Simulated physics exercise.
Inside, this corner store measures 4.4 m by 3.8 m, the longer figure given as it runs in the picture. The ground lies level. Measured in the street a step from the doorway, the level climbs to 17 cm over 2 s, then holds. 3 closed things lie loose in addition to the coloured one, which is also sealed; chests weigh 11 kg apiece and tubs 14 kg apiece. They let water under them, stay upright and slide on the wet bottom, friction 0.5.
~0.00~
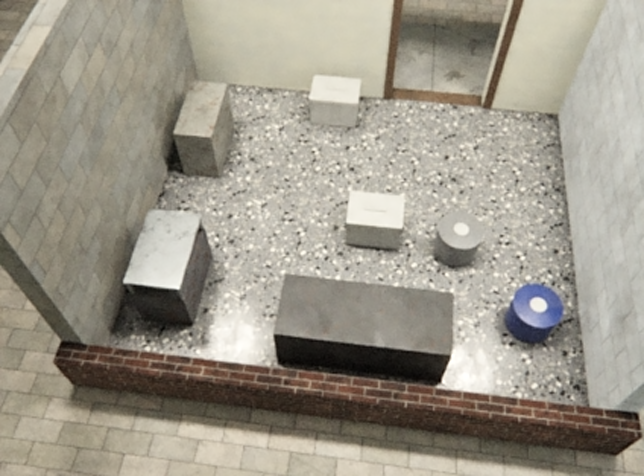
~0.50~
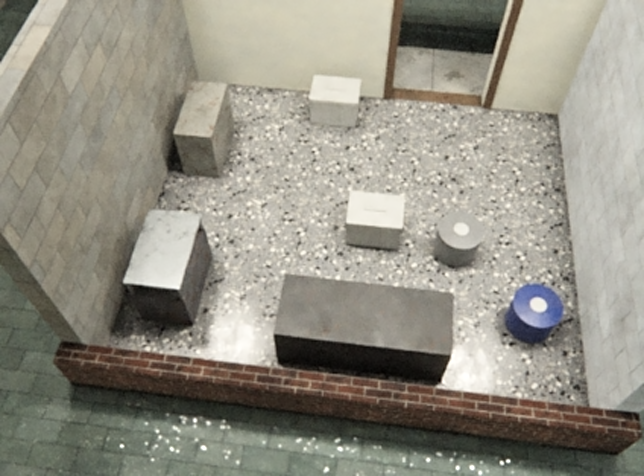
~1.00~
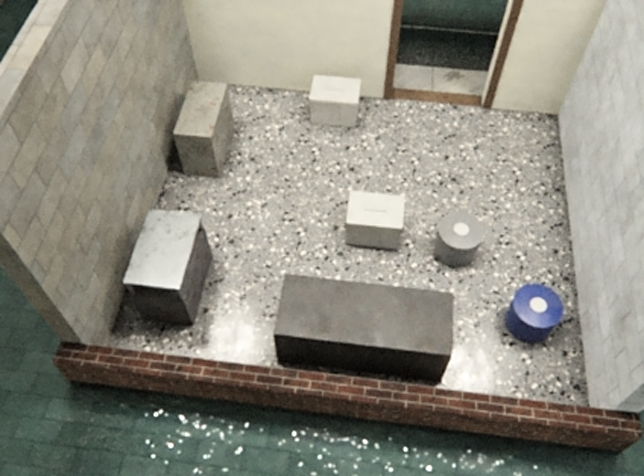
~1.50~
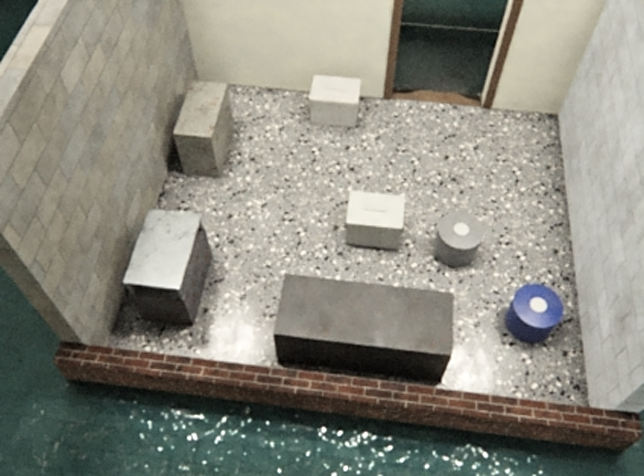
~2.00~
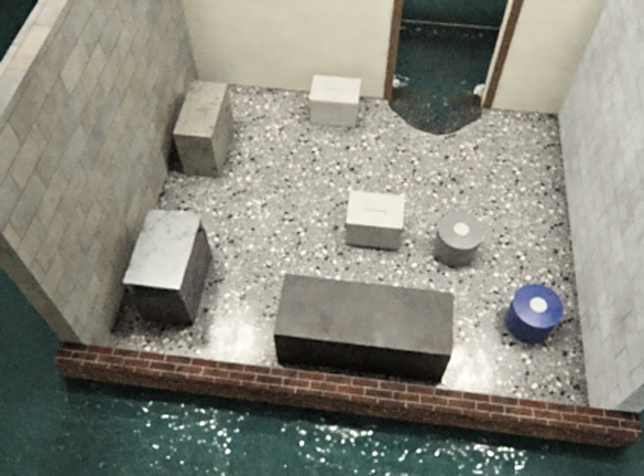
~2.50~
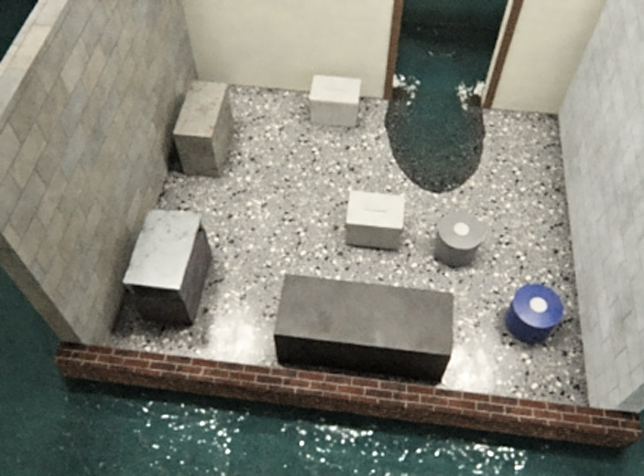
In a small walled room with a speckled floor, dark green water covered the paving outside, then came through the doorway and spread toward the pale blocks, while the blue tub and everything else stayed still.
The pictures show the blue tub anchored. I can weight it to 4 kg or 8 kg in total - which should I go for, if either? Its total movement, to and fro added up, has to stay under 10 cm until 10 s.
Neither will work.
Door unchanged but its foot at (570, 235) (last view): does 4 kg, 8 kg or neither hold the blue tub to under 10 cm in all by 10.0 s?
Under that setup, the heavy option is needed.
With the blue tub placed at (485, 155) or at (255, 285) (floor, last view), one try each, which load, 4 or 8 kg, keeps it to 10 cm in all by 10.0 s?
For the first start neither one suffices; for the second neither one suffices.
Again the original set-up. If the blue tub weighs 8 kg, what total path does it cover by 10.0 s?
The total path comes to around 140 cm.
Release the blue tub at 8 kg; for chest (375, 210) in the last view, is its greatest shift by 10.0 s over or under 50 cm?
Result: Threshold exceeded.
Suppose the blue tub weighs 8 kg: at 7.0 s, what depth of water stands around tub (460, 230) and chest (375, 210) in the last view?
Roughly 6 and 5 cm.
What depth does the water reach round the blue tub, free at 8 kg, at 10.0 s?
9 cm, roughly.
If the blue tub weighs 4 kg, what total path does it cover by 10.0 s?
Some 250 cm in all.
After 3.5 s the blue tub would be 0 cm from its start with 4 kg and 0 cm from its start with 8 kg; 0 cm of water round it then.
After 4.5 s the blue tub would be 12 cm from its start with 4 kg and 0 cm from its start with 8 kg; 3 cm of water round it then.
After 7.0 s the blue tub would be 79 cm from its start with 4 kg and 73 cm from its start with 8 kg; 7 cm of water round it then.
After 10.0 s the blue tub would be 12 cm from its start with 4 kg and 60 cm from its start with 8 kg; 9 cm of water round it then.
